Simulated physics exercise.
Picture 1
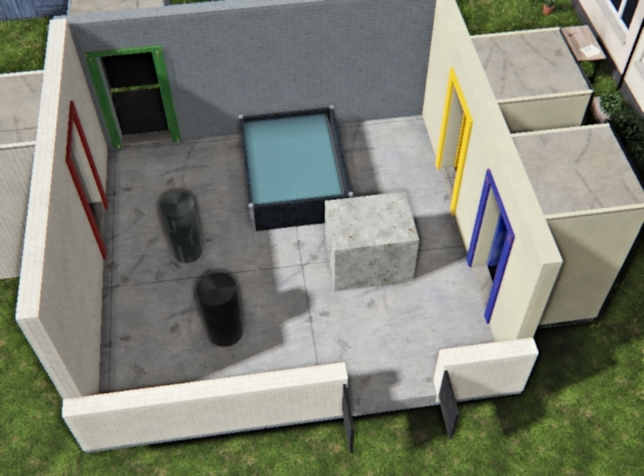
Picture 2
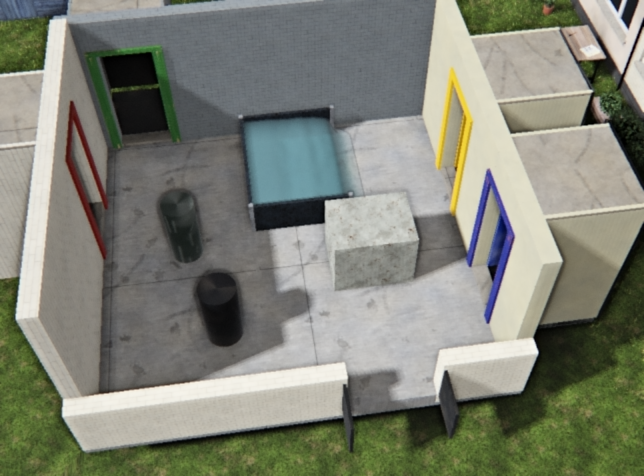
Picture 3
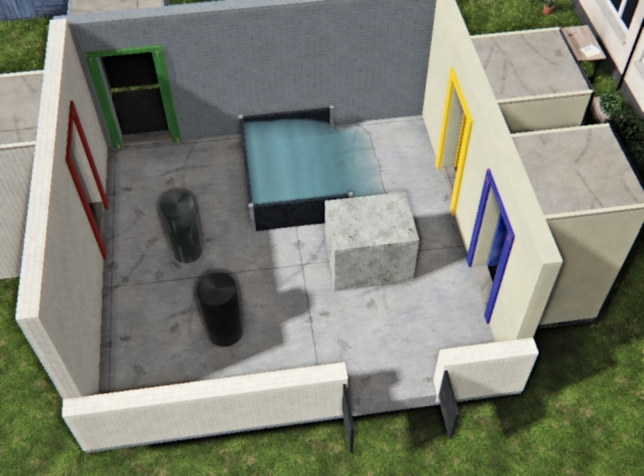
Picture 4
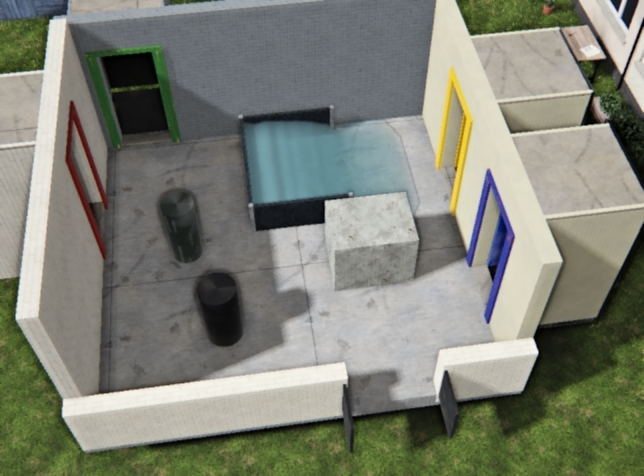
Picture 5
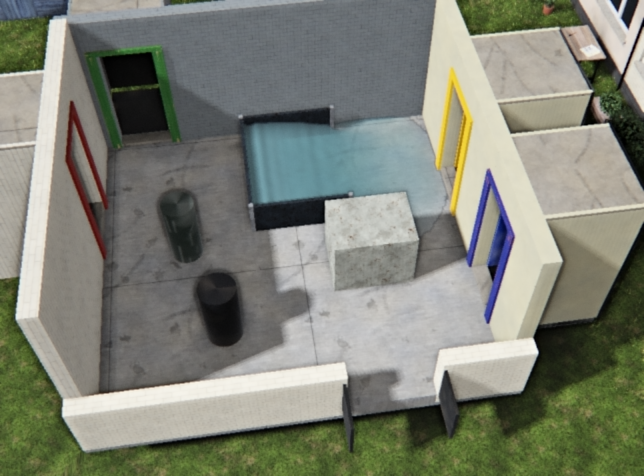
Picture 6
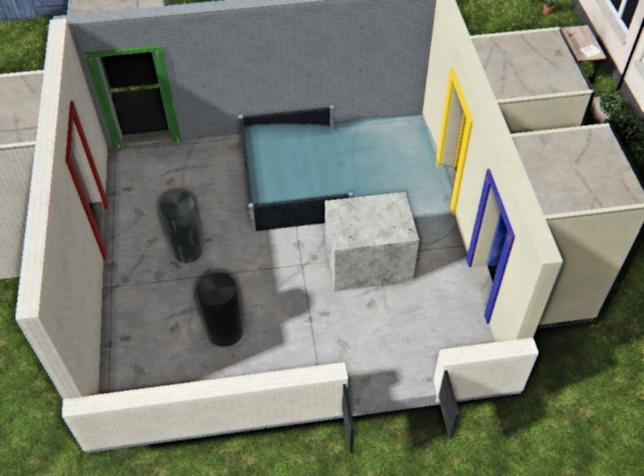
A walled court holds a tank whose water pours out rightward to the yellow door.
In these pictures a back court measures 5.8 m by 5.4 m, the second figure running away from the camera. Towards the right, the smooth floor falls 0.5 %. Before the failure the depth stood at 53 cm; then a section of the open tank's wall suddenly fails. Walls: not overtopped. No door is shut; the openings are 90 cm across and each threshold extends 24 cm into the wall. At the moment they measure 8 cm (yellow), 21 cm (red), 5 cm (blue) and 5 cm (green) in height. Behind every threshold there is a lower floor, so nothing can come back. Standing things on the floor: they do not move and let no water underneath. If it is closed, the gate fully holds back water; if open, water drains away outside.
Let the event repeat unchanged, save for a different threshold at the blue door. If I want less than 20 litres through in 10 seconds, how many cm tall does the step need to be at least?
You would need about 5.5 cm.
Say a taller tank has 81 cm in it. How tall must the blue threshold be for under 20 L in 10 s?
Then a height close to 8.5 cm.
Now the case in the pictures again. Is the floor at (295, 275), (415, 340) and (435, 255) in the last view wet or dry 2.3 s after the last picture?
Listed order - unwetted, soaked through, soaked through.
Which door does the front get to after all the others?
The red one.
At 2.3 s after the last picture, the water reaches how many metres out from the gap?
4.4 m.
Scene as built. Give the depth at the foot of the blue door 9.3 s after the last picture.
About 5.0 cm.
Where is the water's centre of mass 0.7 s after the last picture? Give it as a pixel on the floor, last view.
The water is centred near (351, 174).
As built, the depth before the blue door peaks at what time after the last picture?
It peaks at about 3.5 s.
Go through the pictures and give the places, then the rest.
The first frame shows still water, 53 cm deep, in the open tank at (294, 158); the blue door at (489, 252) is dry.
In the second frame, water pours out at (339, 168) and has run 0.3 m, to a hidden place; about 6 cm deep outside, 53 cm at the back.
In the third frame, the front is at a hidden place, 0.6 m from the gap at (339, 169); 1.2 m2 of floor is wet, 53 cm left at the back.
In the fourth frame, water pours out at (339, 169) and has run 1.2 m, to (413, 200); about 8 cm deep outside, 49 cm at the back.
In the fifth frame, water pours out at (339, 169) and has run 1.7 m, to (441, 189); about 7 cm deep outside, 45 cm at the back.
In the sixth frame, the front is at (455, 192), 1.9 m from the gap at (339, 169); 4.6 m2 of floor is wet, 45 cm left at the back; the blue door at (489, 252), 3.3 m from the gap, is still 1.3 m from the nearest water.
Then, 0.7 s after the last picture water covers 20 % of the floor, deepest (43 cm) near (423, 121); it has not reached the blue door.
Then, 2.3 s after the last picture water covers 30 % of the floor, deepest (22 cm) near (449, 202); 7 cm at the blue door, 0 litres in over its 5 cm threshold.
Then, 9.3 s after the last picture water covers 90 % of the floor, deepest (8 cm) near (371, 236); 5 cm at the blue door, 23 litres in over its 5 cm threshold.
At the blue door as built, the water peaked near 10 cm, 3.3 s after the last picture.
With a threshold of 4.5 cm, 29 litres would have come in within the 10 s; with 6.5 cm, 10 litres. So under 20 litres takes about 5.5 cm.
